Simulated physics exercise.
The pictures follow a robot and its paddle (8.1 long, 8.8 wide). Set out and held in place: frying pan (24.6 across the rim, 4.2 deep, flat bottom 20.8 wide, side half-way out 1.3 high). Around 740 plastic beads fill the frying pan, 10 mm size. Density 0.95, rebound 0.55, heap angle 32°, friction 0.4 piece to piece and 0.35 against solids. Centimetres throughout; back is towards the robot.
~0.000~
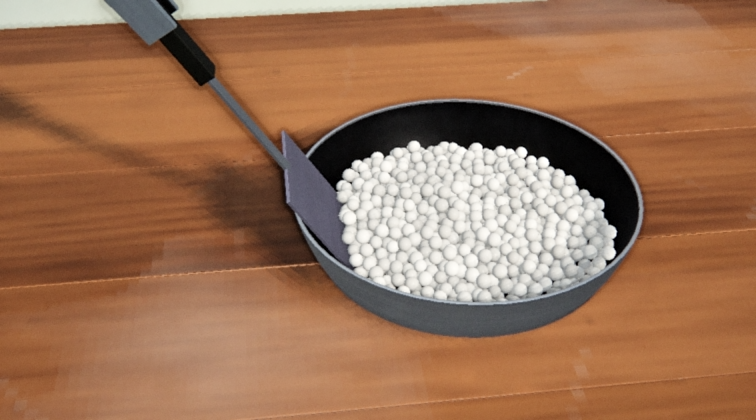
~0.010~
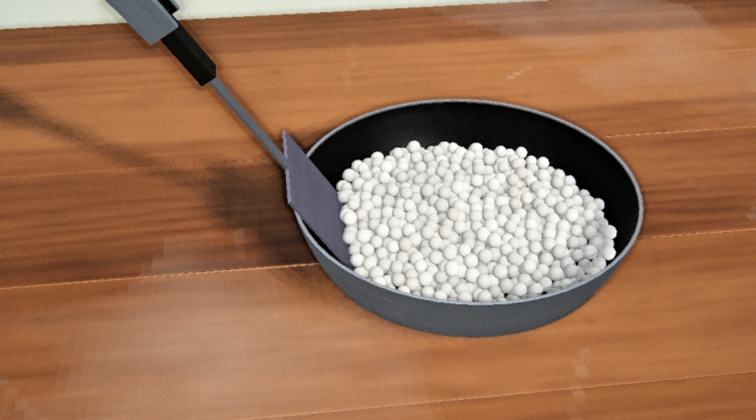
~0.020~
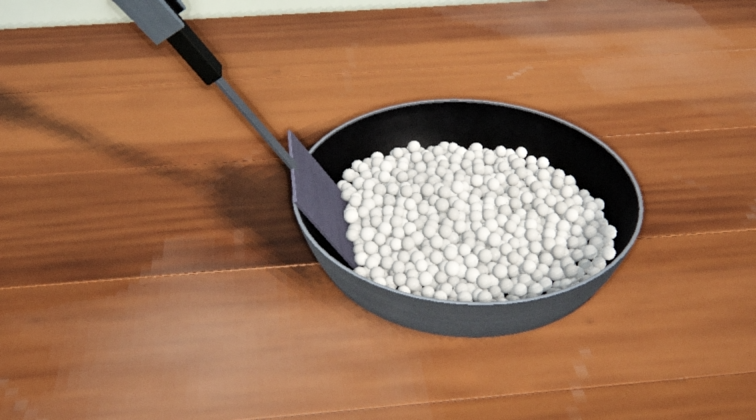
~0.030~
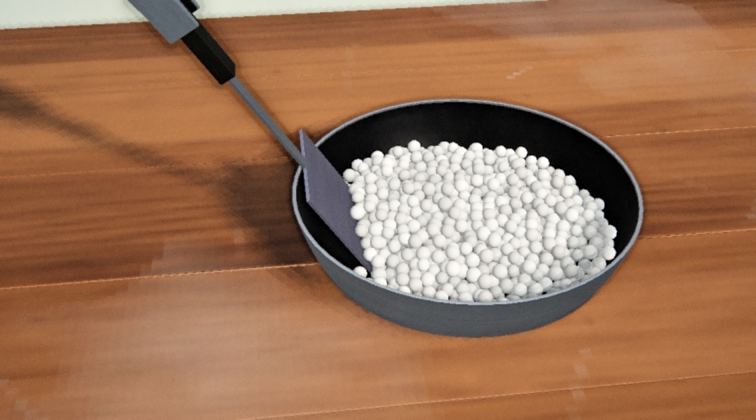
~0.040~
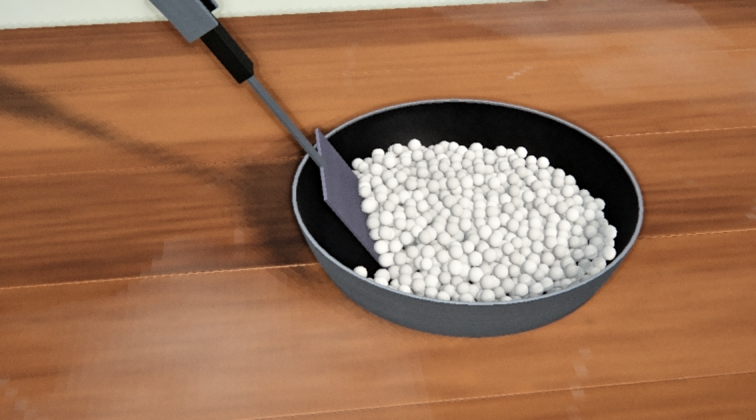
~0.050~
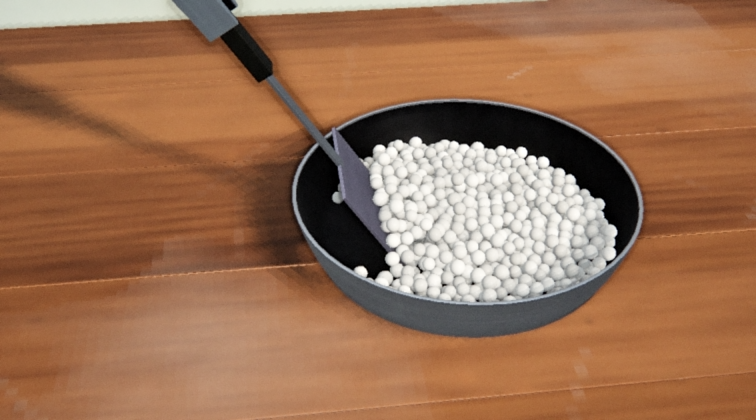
A gray paddle pushes white beads rightward from the left side of a dark frying pan.
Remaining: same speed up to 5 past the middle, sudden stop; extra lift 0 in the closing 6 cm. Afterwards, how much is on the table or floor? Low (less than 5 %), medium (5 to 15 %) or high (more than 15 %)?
On the table or floor the share is medium, 5 to 15 %.
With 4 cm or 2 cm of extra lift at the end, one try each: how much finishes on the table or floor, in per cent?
About 20 and 15 per cent.
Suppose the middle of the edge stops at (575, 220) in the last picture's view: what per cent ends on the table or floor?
About 25 per cent.
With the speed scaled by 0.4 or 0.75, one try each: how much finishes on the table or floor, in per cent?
Some 0 and 0 per cent.
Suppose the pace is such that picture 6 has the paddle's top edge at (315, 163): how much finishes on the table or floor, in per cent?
About 0 per cent.
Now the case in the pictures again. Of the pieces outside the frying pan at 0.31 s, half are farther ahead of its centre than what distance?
About 16 cm.
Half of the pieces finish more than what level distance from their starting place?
About 3 cm.
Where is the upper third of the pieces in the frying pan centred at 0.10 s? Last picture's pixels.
Near (479, 194).
After 0.07 s, sloping 58°, highest piece 7 above the table; 735 in the frying pan.
After 0.10 s, sloping 58°, highest piece 8 above the table; 735 in the frying pan.
After 0.31 s, sloping 58°, highest piece 6 above the table; 682 in the frying pan, 45 on the table or floor, 8 on the blade or in flight.
After 1.36 s, sloping 58°, highest piece 5 above the table; 681 in the frying pan, 54 on the table or floor.
In the end, 681 in the frying pan, 54 on the table or floor. That is 7 % on the table or floor.
